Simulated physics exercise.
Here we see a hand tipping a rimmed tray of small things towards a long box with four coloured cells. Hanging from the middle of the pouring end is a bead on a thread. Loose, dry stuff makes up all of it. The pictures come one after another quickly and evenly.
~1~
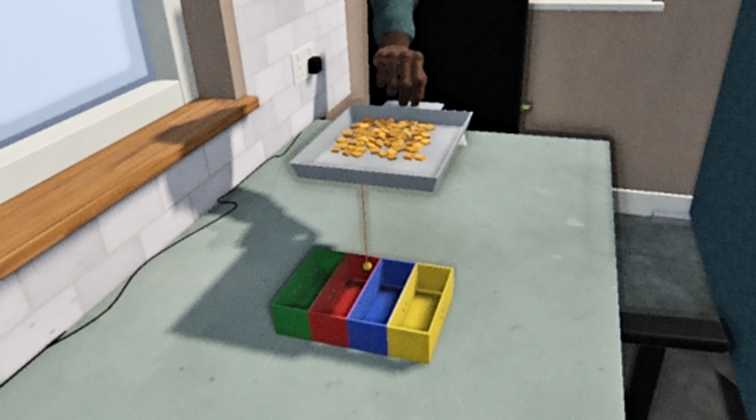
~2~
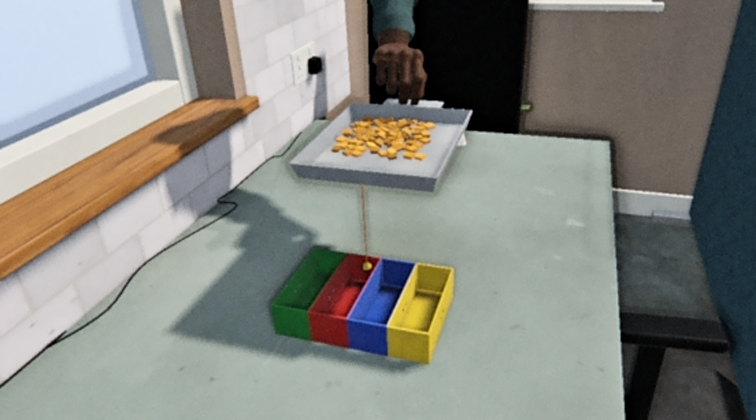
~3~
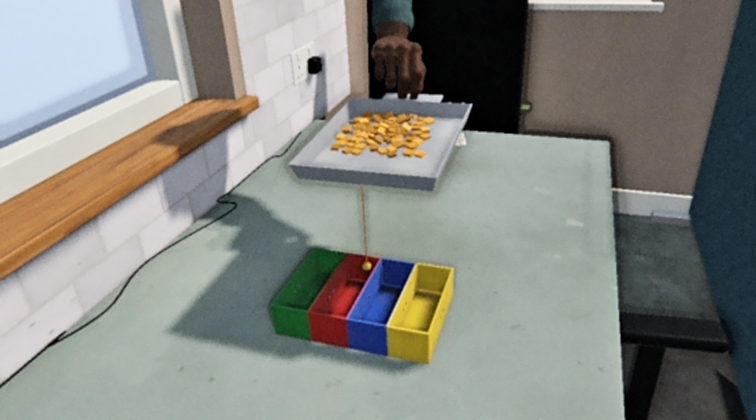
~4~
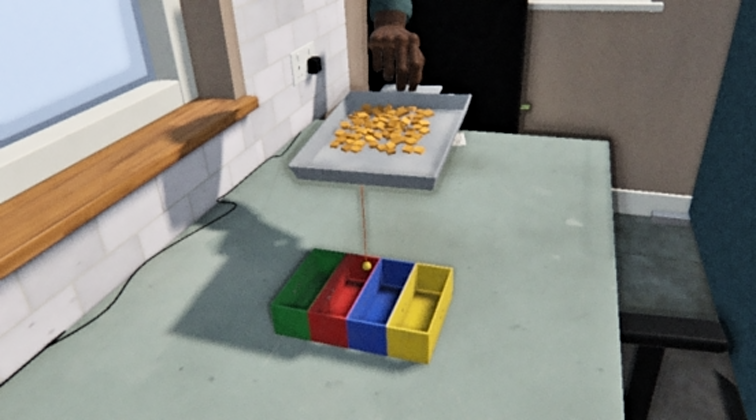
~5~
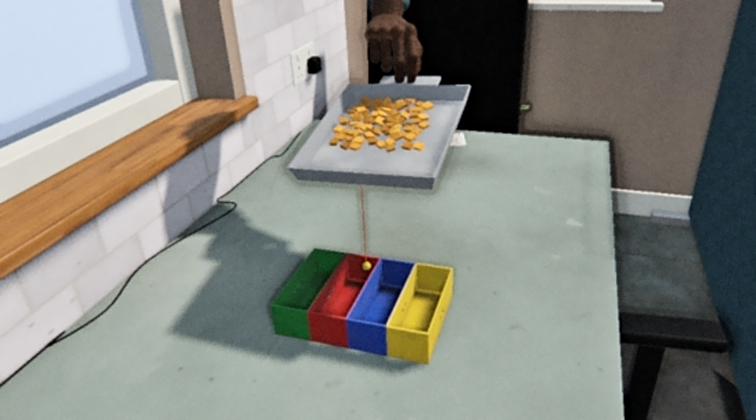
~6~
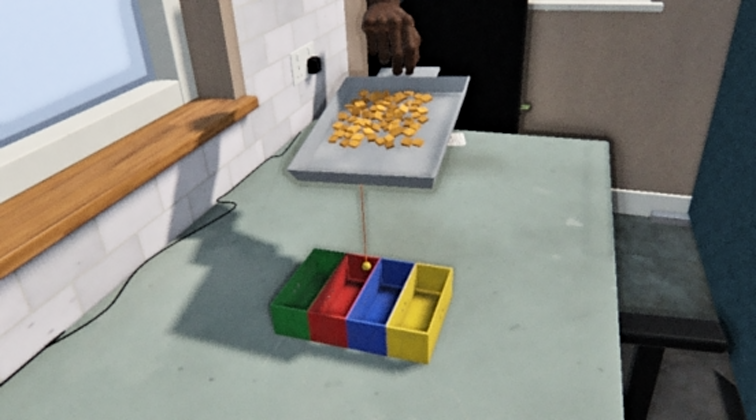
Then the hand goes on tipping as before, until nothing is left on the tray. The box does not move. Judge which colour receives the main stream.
Receiving the main stream: Green.
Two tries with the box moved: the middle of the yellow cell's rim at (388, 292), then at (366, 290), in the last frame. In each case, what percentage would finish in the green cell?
First position: Some 30 %; second position: Some 0 %.
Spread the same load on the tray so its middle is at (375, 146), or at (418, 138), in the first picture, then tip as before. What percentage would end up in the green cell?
Roughly 50 and 40 percent, in that order.
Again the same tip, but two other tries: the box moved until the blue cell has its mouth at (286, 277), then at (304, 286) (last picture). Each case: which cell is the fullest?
So the first one goes to yellow and the second to that blue cell.
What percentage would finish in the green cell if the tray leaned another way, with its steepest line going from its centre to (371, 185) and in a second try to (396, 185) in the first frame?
About 10 %, then 0 %.
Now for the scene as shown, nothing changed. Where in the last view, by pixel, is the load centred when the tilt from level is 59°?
Roughly (326, 169).
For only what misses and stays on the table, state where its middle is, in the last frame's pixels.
Approximately (270, 298).
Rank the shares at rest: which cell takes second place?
The cell in red.
Just after the last frame, tray tipped steeply; almost all on the tray; just a few falling or outside the box.
A moment on, tray tipped right over; the larger part on the tray; about a tenth in the red cell; just a few in the green cell; about a tenth falling or outside the box.
Further on, tray tipped past a quarter turn; roughly half in the green cell; roughly a third in the red cell; about a tenth in the blue cell; just a few in the yellow cell; about a tenth falling or outside the box.
When it is over, tray tipped past a quarter turn; roughly half in the green cell; roughly a third in the red cell; about a tenth in the blue cell; just a few in the yellow cell; about a tenth outside the box.
